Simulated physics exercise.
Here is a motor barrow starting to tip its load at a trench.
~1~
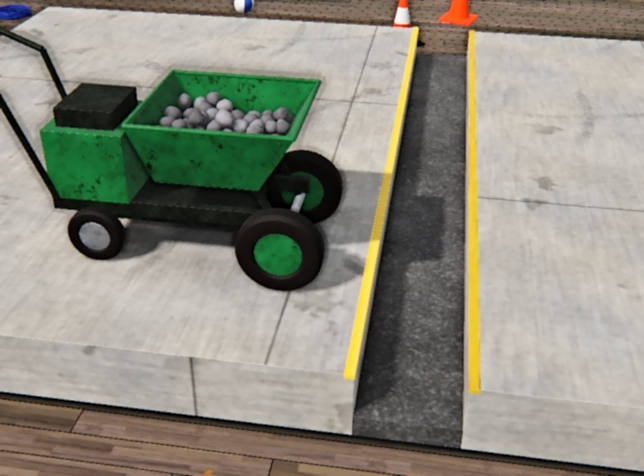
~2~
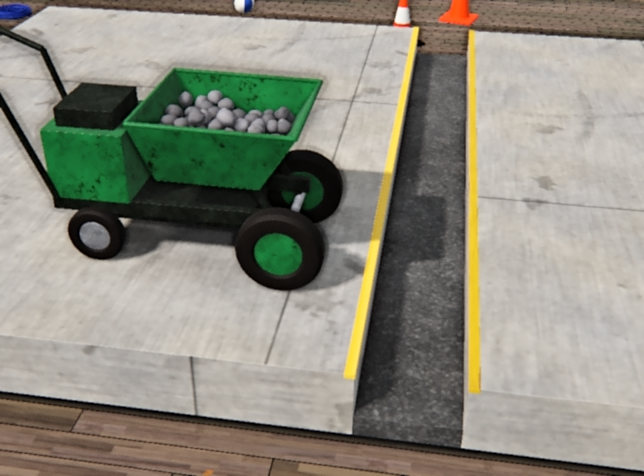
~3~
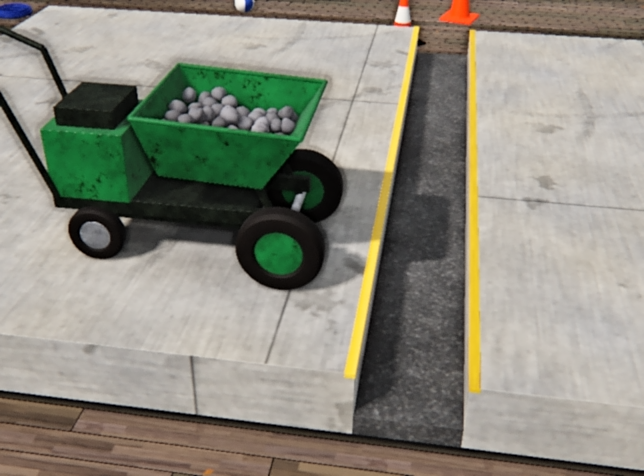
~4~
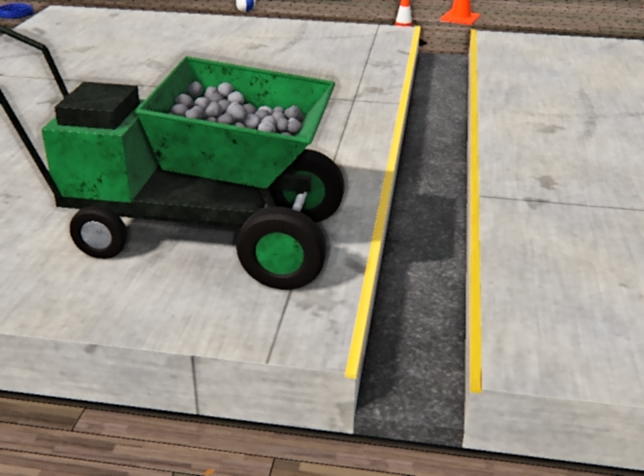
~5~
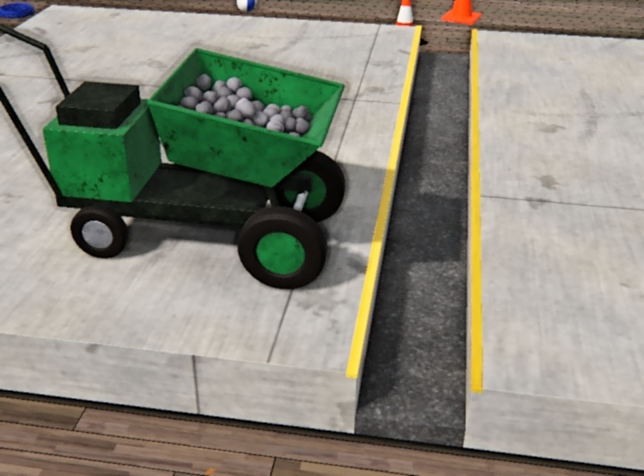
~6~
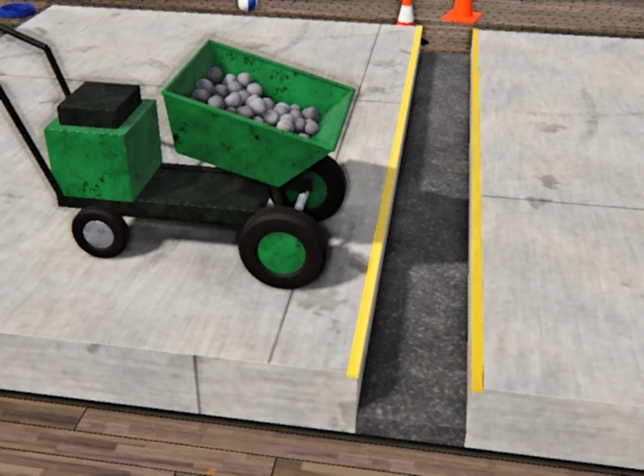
A green motor barrow with black wheels and a skip of grey cobbles stands at the left on a pale concrete slab, seen from above and to the side. To its right, a dark trench runs between yellow-edged slabs, with orange cones behind and brown planks in front. The skip starts level, then tilts gradually rightward, its back rising, while the wheels and view stay practically still.
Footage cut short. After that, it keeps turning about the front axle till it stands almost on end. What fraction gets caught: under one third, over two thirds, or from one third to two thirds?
Tops two thirds.
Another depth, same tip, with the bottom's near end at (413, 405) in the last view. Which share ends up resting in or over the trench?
Around 80 per cent.
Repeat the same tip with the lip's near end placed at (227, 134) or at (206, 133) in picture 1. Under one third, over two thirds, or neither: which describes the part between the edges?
In the first case above two thirds, in the second case beyond two thirds.
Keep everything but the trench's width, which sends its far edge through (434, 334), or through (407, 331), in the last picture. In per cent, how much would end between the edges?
You'd get 20 in a hundred the first time and 10 in a hundred the second.
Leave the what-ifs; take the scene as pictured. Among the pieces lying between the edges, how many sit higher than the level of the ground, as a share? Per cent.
0 per cent, near enough.
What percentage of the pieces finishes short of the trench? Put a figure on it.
Estimate: Around 0 per cent.
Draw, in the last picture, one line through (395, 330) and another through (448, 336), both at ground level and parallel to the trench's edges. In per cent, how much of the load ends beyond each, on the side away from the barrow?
Respectively 80 and 40 percent.
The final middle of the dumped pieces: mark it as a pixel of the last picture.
Somewhere around (440, 297) in the final view.
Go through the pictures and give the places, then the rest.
The first frame shows lip of the skip at (293, 140), level; top of the load at (201, 119), round cobbles; first edge of the trench at (359, 327); far edge at (474, 340), the trench over half as wide as the skip, and about half as deep as wide.
The second frame shows lip of the skip at (295, 140), level; top of the load at (202, 118).
The third frame shows lip of the skip at (301, 140), tipped barely; top of the load at (192, 123).
The fourth frame shows lip of the skip at (309, 142), tipped a little; top of the load at (199, 118).
The fifth frame shows lip of the skip at (320, 145), tipped a little; top of the load at (207, 112).
The sixth frame shows lip of the skip at (333, 150), tipped clearly; top of the load at (218, 106); first edge of the trench at (362, 326); far edge at (478, 338).
Soon, skip tipped steeply; all in the skip.
A while on, skip tipped right over; most in the skip; a small part in or heaped over the trench; a small part falling.
Towards the end, skip tipped right over; a small part in the skip; most in or heaped over the trench; a small part beyond it.
Finally, skip tipped right over; most in or heaped over the trench; a small part beyond it.
